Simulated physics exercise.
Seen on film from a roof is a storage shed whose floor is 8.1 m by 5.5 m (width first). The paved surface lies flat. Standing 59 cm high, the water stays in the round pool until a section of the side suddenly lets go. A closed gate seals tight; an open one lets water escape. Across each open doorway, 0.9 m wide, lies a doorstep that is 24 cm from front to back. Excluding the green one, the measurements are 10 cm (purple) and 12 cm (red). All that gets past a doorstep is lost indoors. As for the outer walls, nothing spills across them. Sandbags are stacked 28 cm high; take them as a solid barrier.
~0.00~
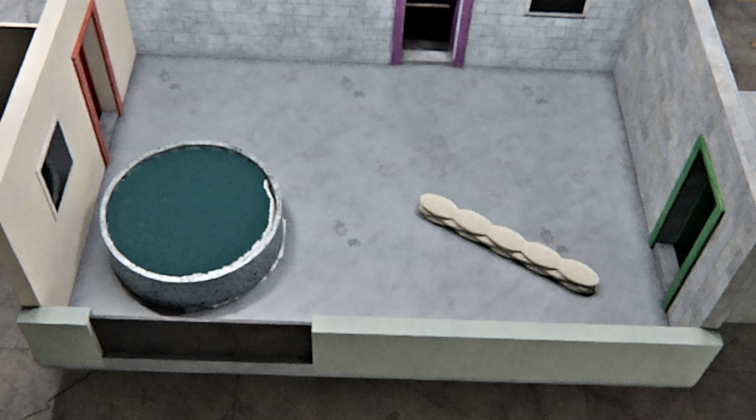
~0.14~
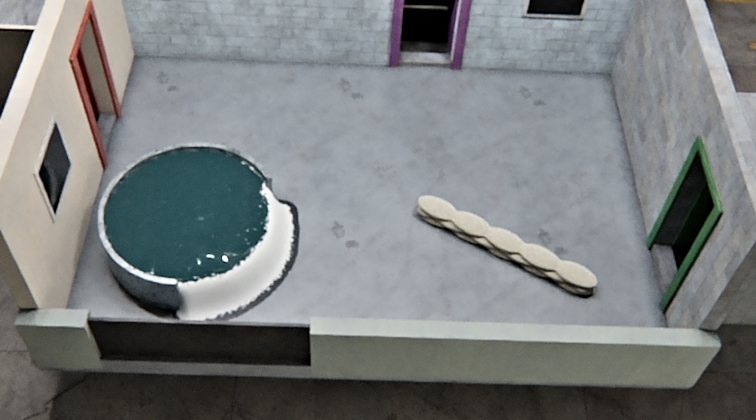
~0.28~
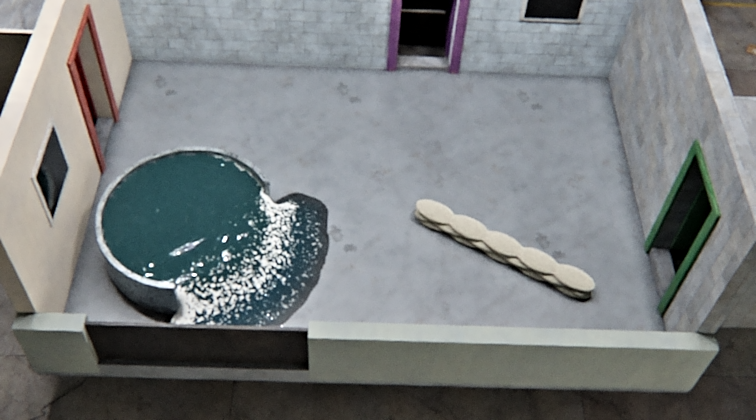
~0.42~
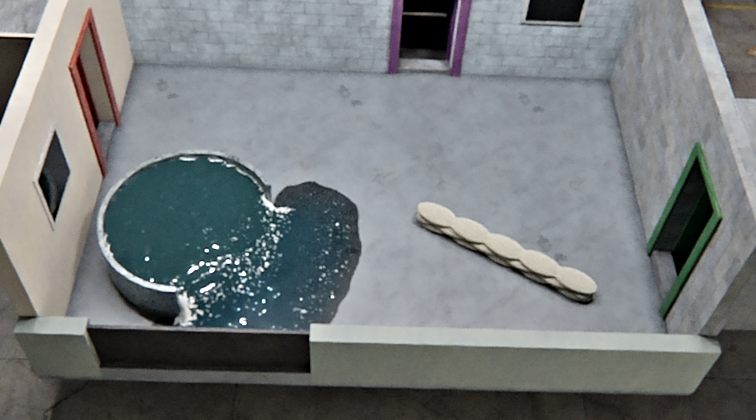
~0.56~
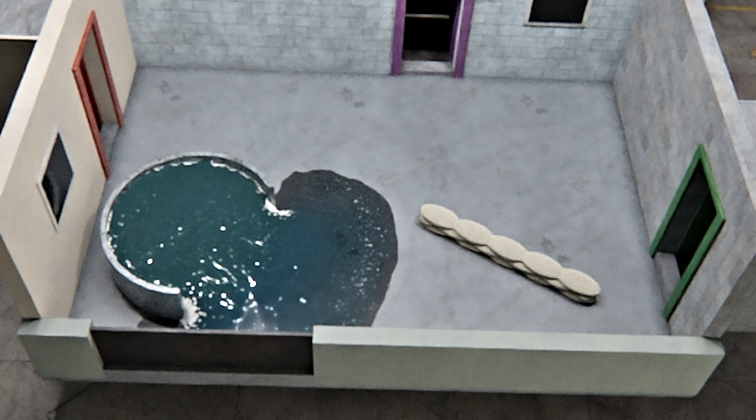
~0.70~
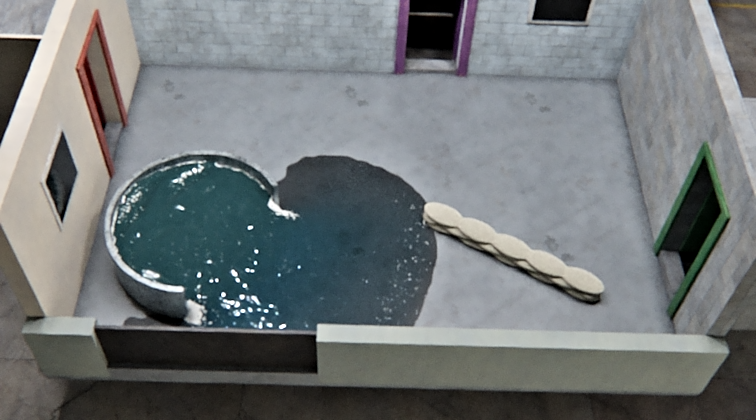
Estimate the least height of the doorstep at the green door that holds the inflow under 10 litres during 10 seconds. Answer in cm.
Roughly 19 cm high.
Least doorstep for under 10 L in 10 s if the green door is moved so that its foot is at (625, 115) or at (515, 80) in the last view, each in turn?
In turn: Roughly 10.0 cm, roughly 15 cm.
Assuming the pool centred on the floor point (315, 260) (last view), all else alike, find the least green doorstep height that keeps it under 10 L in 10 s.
Then roughly 24 cm.
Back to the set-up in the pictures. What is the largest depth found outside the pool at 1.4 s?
About 31 cm.
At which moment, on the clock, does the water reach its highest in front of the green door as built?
Around 3.4 s, give or take.
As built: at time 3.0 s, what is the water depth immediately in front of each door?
In cm: Green 19, purple 0, red 0.
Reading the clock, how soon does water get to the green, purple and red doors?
Green: 2.4 s; purple: 3.6 s; red: 3.2 s.
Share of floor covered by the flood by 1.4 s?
Wet: Close to 35 %.
After 1.4 s water covers 35 % of the floor, deepest (31 cm) near (246, 355); it has not reached the green door.
After 3.0 s water covers 50 % of the floor, deepest (50 cm) near (645, 366); 19 cm at the green door, 2 litres in over its 17 cm doorstep.
After 10.0 s water covers 95 % of the floor, deepest (12 cm) near (155, 98); 5 cm at the green door, 17 litres in over its 17 cm doorstep.
At the green door as built, the water arrived by 2.4 s and peaked near 21 cm at 3.4 s.
Run again over the same 10 s with other heights there, 25 litres in over 15.5 cm, 5 litres over 21 cm. The limit of 10 litres is kept from about 19 cm up.
